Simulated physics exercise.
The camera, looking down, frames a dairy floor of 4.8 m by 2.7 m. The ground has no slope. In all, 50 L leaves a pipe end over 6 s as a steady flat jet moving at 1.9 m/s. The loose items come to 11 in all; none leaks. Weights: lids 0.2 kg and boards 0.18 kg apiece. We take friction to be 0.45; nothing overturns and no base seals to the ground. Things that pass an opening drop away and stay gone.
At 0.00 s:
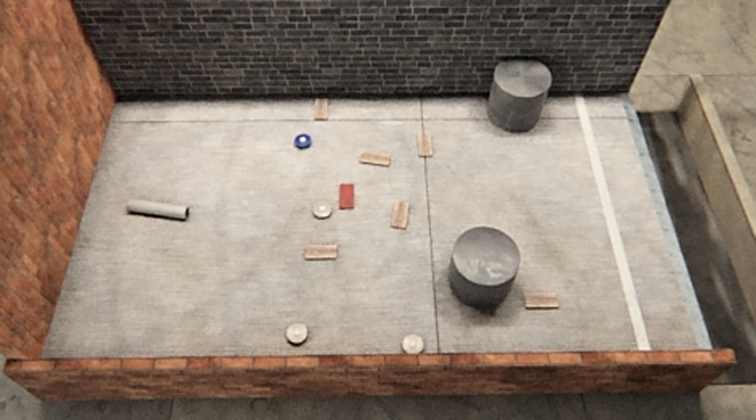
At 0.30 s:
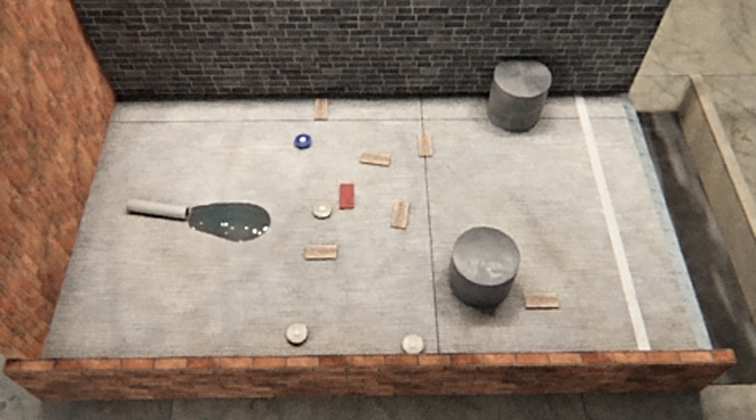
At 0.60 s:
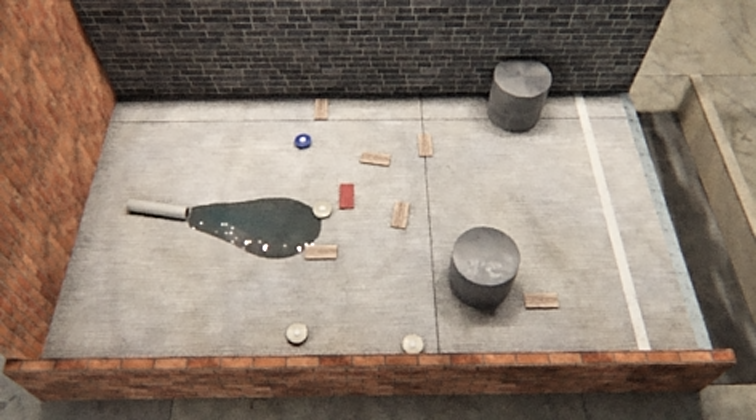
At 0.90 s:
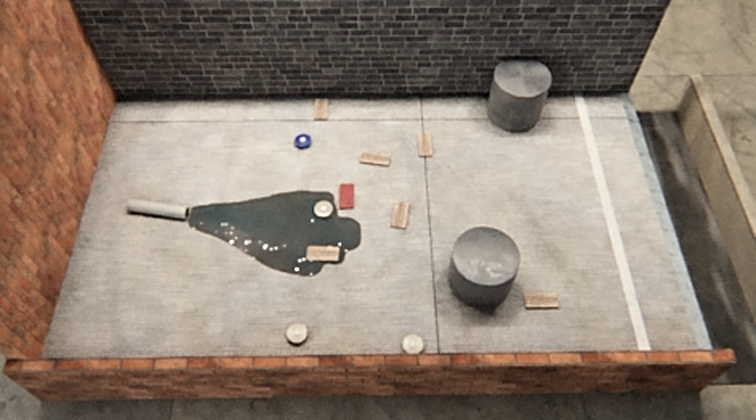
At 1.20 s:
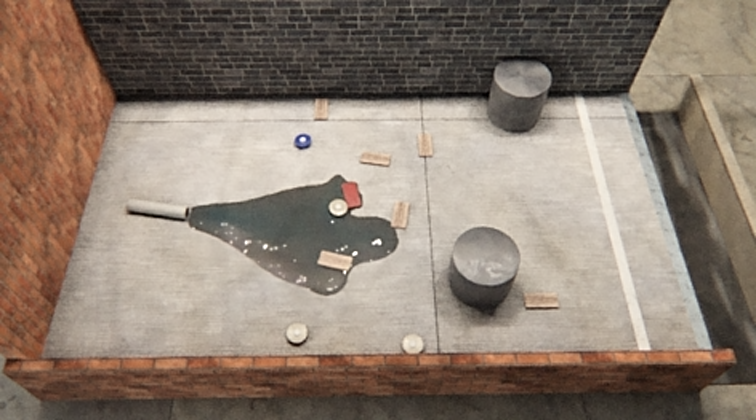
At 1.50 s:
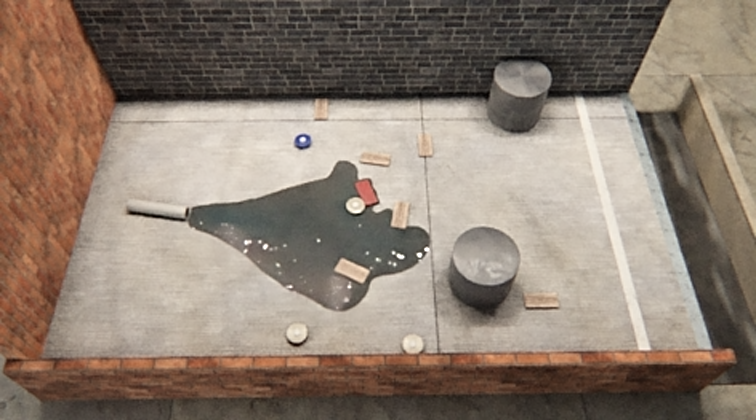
A pale concrete floor with brick walls at the left and front and a dark brick wall behind is seen from above by a still camera. Two grey drums stand toward the right, with a pipe at left and small tan boards, pale lids, a red board and a blue lid scattered about. Dark water spreads rightward from the pipe in a widening pool, nudging the red board, a pale lid and a tan board rightward.
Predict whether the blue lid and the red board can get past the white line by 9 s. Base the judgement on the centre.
Blue lid falls short, red board falls short.
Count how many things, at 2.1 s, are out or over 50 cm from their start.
That would be 2.
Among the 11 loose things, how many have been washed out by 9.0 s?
Tally so far: 0.
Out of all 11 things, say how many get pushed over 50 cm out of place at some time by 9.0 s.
All told, that gives 5.
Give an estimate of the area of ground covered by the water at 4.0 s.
About 3.0 m2.
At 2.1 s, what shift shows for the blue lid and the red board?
Close to 0 cm for the first and 40 cm for the second.
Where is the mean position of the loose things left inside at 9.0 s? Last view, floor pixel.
Mean position: Approximately (433, 196).
After 2.1 s the blue lid is near (303, 140), 0.0 m from its start, aground; the red board is near (396, 184), 0.4 m from its start, aground; 0 of 11 are over the mark; 1 afloat.
After 4.0 s the blue lid is near (303, 140), 0.0 m from its start, aground; the red board is near (445, 159), 0.9 m from its start, aground; 0 of 11 are over the mark; 2 afloat.
After 6.3 s the blue lid is near (303, 140), 0.0 m from its start, aground; the red board is near (445, 158), 1.0 m from its start, aground; 0 of 11 are over the mark; 3 afloat.
After 9.0 s the blue lid is near (303, 140), 0.0 m from its start, aground; the red board is near (443, 148), 1.0 m from its start, aground; 1 of 11 are over the mark; 2 afloat.
